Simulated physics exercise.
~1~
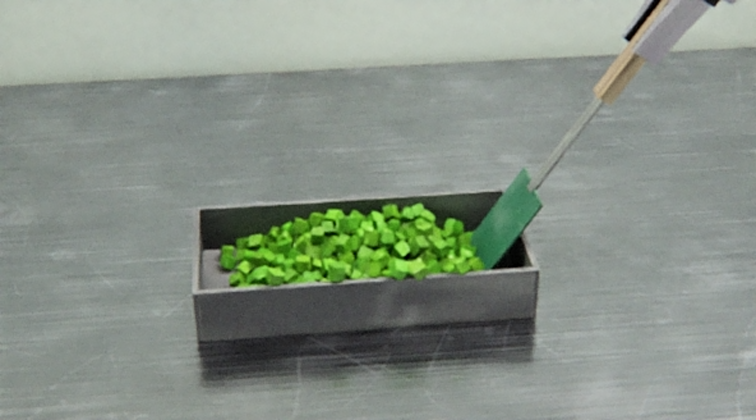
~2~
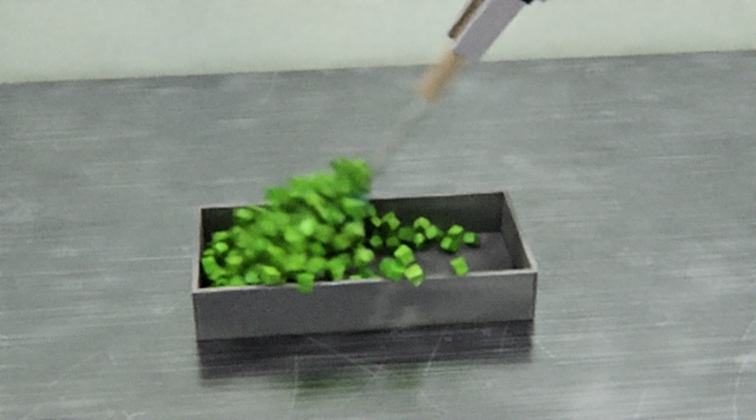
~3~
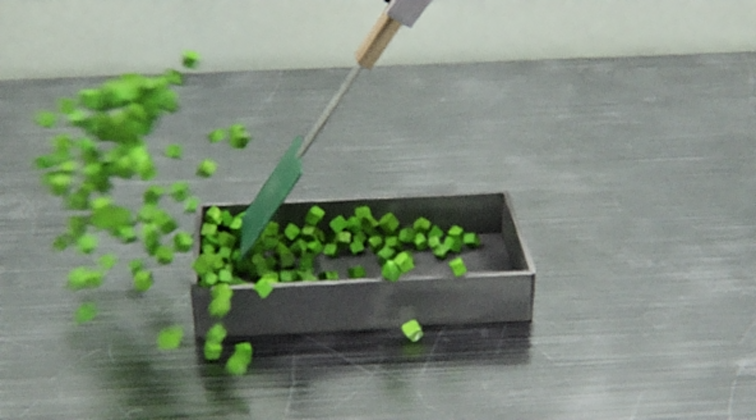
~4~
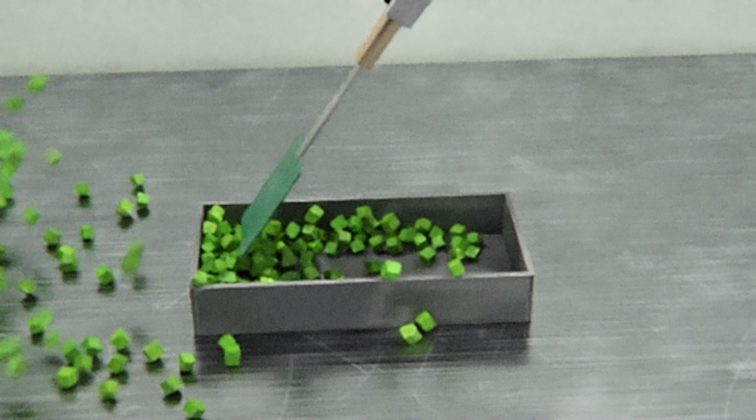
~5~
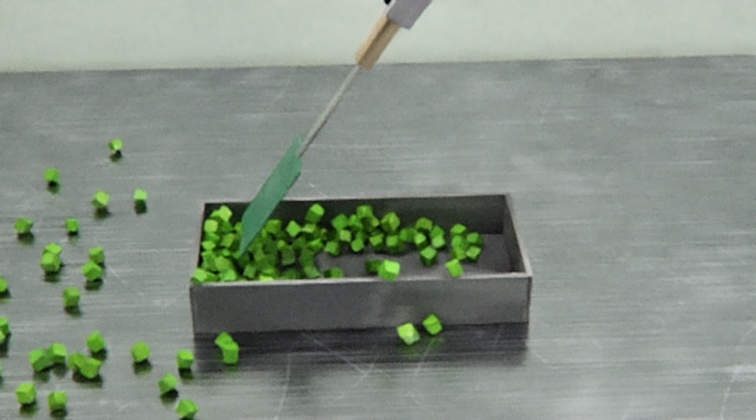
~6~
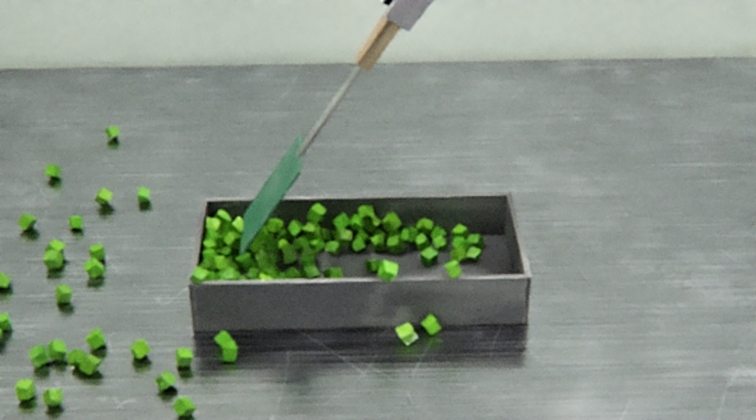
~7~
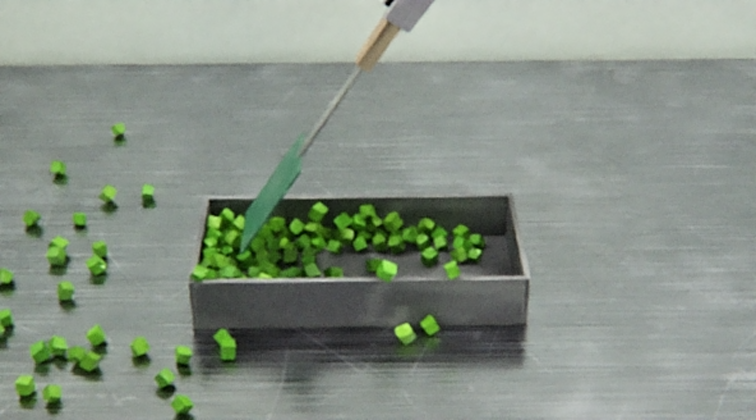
On a grey metal table top, a machine-held green turner sweeping left through green cubes, flinging many out of a roasting tin.
